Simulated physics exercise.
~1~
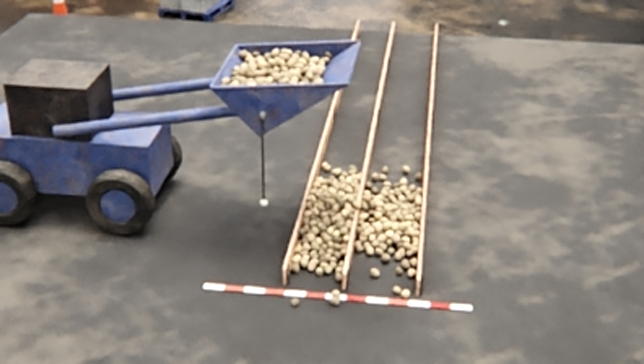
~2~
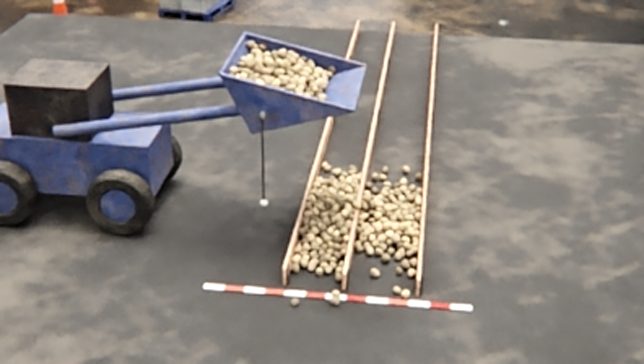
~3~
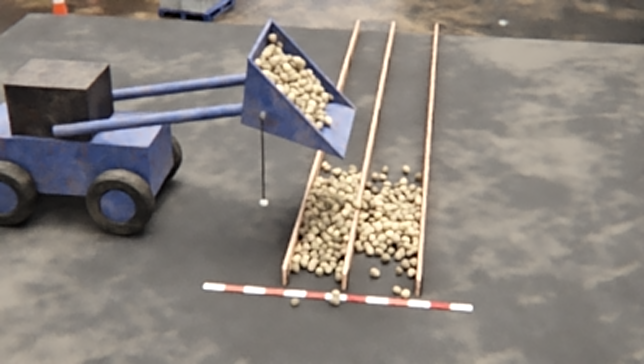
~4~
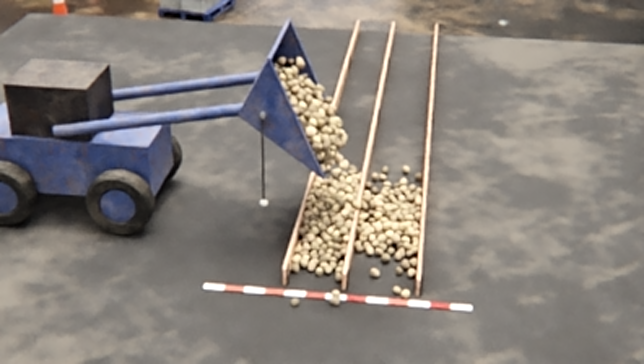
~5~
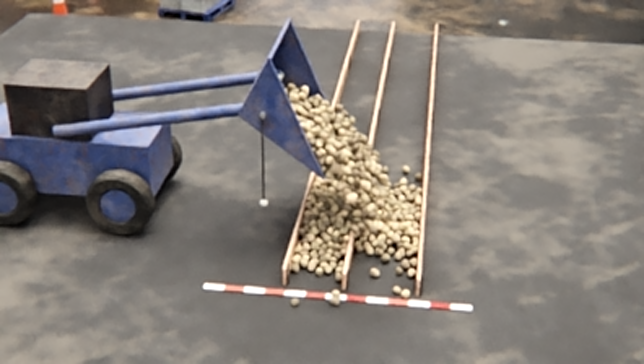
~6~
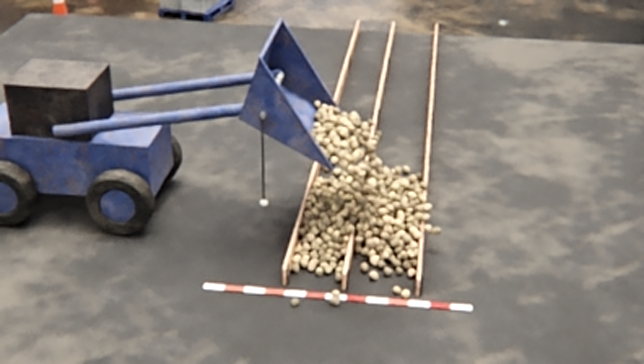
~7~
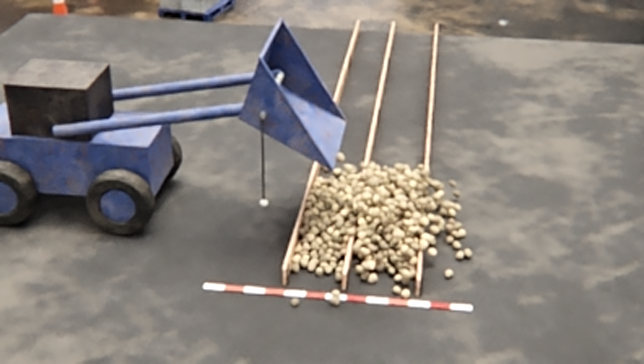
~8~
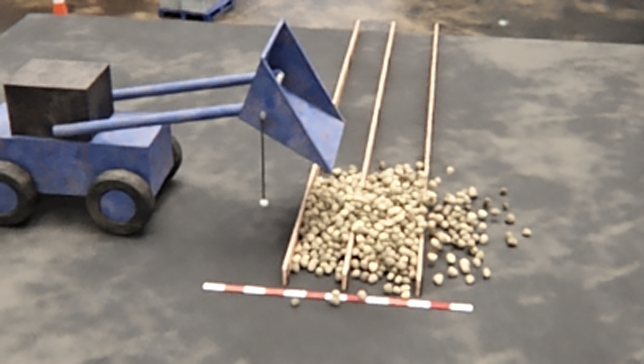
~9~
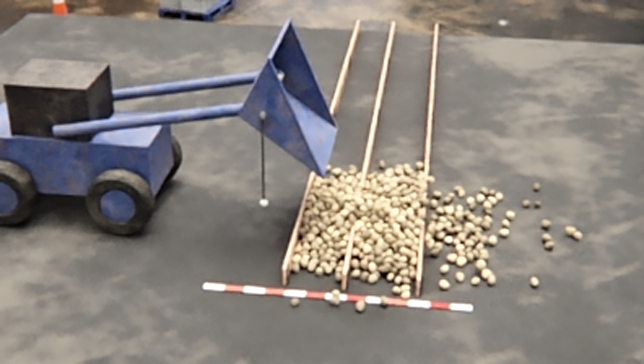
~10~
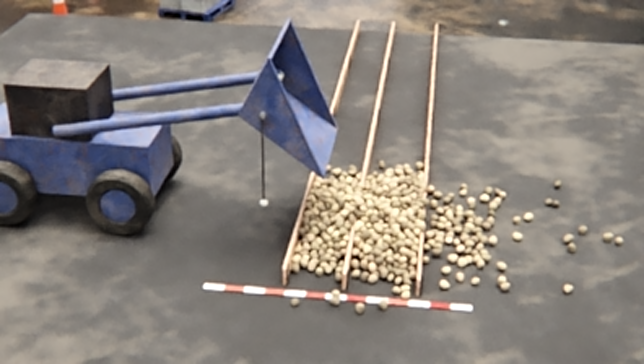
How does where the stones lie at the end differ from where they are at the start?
At the start the stones are in the raised bucket and in the two bays, with none beyond the right-hand board. By the end the bucket is empty and the stones reach farther right, filling the bays more fully and lying scattered on the open floor past the last board.
